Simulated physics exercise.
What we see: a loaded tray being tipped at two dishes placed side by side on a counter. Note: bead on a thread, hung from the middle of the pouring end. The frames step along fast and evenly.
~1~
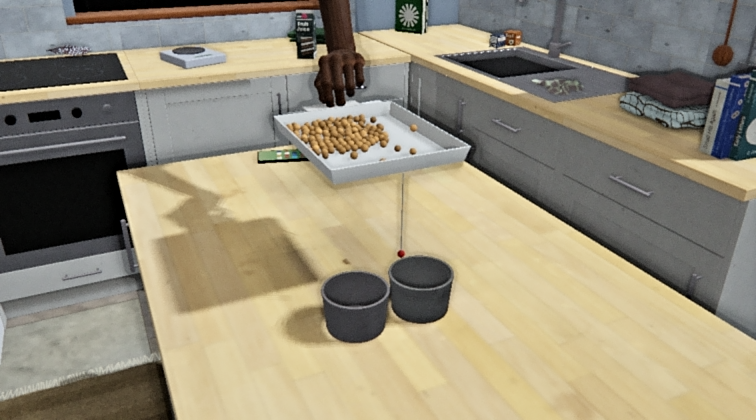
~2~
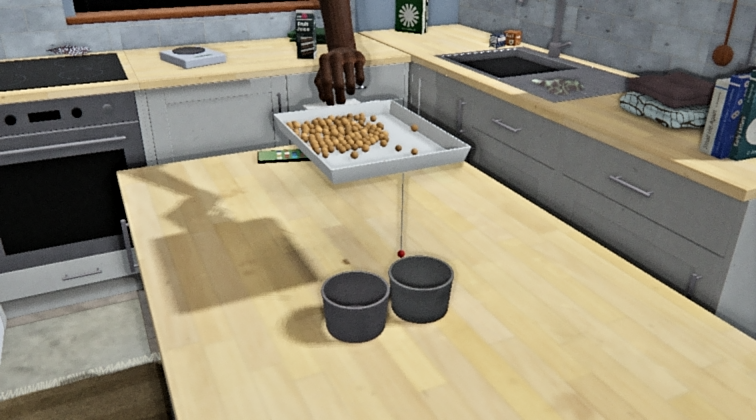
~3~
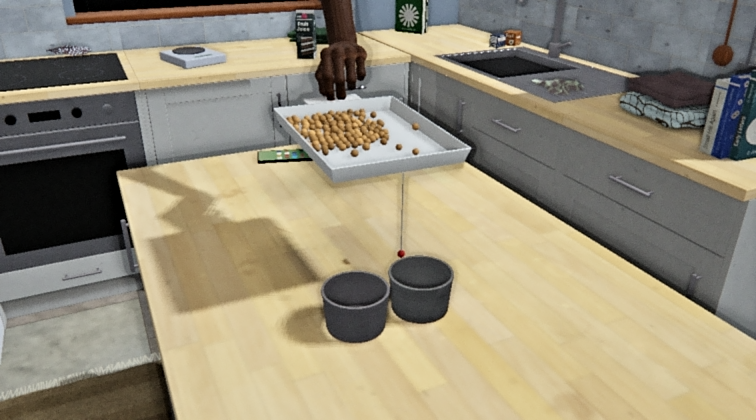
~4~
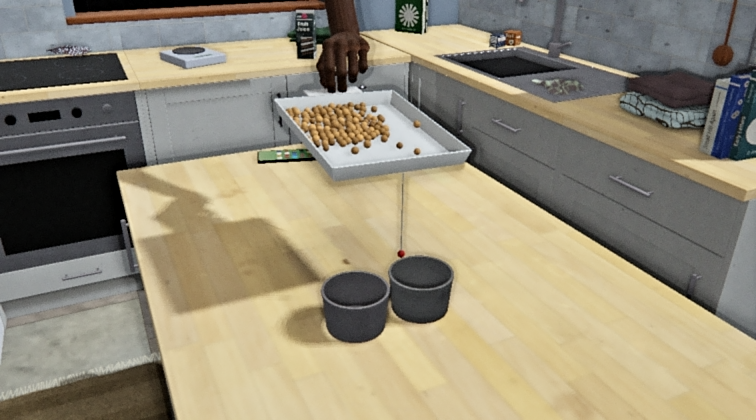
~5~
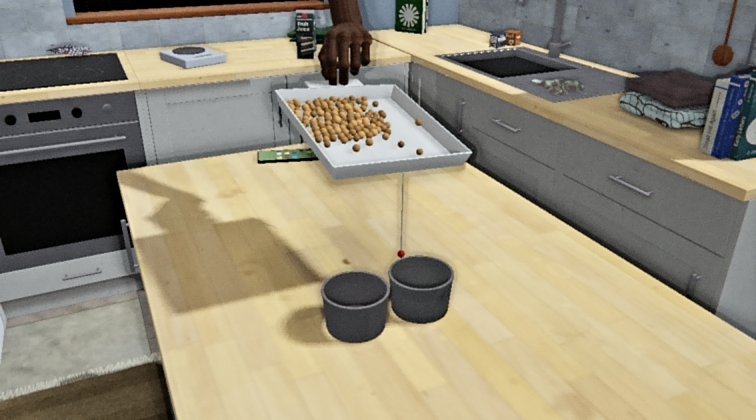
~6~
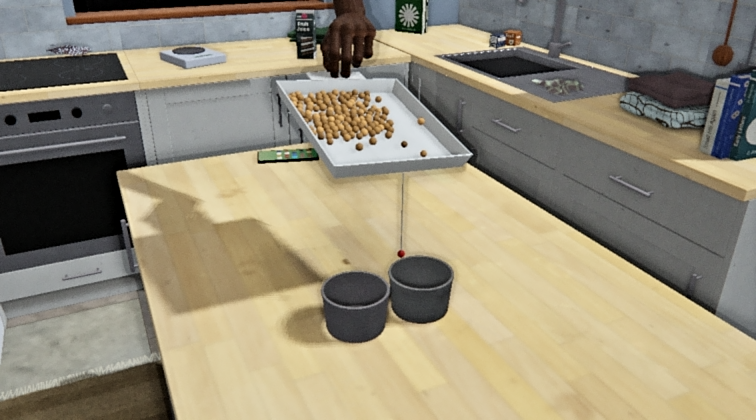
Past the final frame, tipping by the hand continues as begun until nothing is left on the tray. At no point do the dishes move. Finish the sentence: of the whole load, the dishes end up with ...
... less than half.
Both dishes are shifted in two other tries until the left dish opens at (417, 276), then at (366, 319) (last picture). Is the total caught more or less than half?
Together the dishes get beyond half first, then less than a half.
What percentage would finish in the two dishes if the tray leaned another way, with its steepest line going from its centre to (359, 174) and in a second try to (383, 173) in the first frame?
80 % and 70 %.
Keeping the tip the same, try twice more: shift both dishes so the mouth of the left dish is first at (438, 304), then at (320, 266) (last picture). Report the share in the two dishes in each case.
0 and 0 %.
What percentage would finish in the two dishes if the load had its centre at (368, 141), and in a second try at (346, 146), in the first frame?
First 10 %, then 10 %.
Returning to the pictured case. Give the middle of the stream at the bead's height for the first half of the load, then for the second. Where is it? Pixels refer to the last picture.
First part (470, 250), rest (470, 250).
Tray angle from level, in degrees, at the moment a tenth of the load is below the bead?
55° or so.
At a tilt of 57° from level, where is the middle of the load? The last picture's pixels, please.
The middle of the pieces sits at roughly (434, 154).
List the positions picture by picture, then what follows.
In the first frame, corners of the pouring end at (334, 168) and (464, 146), level; middle of the load at (341, 135), round wooden beads; left dish at (369, 321); right dish at (436, 302); bead on its thread at (401, 254).
In the second frame, corners of the pouring end at (334, 167) and (465, 146), level; middle of the load at (342, 133).
In the third frame, corners of the pouring end at (335, 167) and (465, 147), tipped barely, lowest at the right corner; middle of the load at (342, 130).
In the fourth frame, corners of the pouring end at (336, 165) and (466, 149), tipped a little, lowest at the right corner; middle of the load at (342, 124), a stray few on the move.
In the fifth frame, corners of the pouring end at (336, 164) and (466, 151), tipped a little, lowest at the right corner; middle of the load at (344, 119), a stray few on the move.
In the sixth frame, corners of the pouring end at (337, 163) and (466, 153), tipped a little, lowest at the right corner; middle of the load at (346, 115), about half on the move; left dish at (369, 321); right dish at (436, 302).
Soon after the last picture, tray tipped steeply; most on the tray; a small part outside both; a small part in the air.
A little later, tray tipped right over; a small part on the tray; a stray few in the left dish; a small part in the right dish; about half outside both; about a quarter in the air.
Later still, tray tipped past a quarter turn; a stray few in the left dish; a small part in the right dish; most outside both.
By the end, tray tipped past a quarter turn; a stray few in the left dish; a small part in the right dish; most outside both.
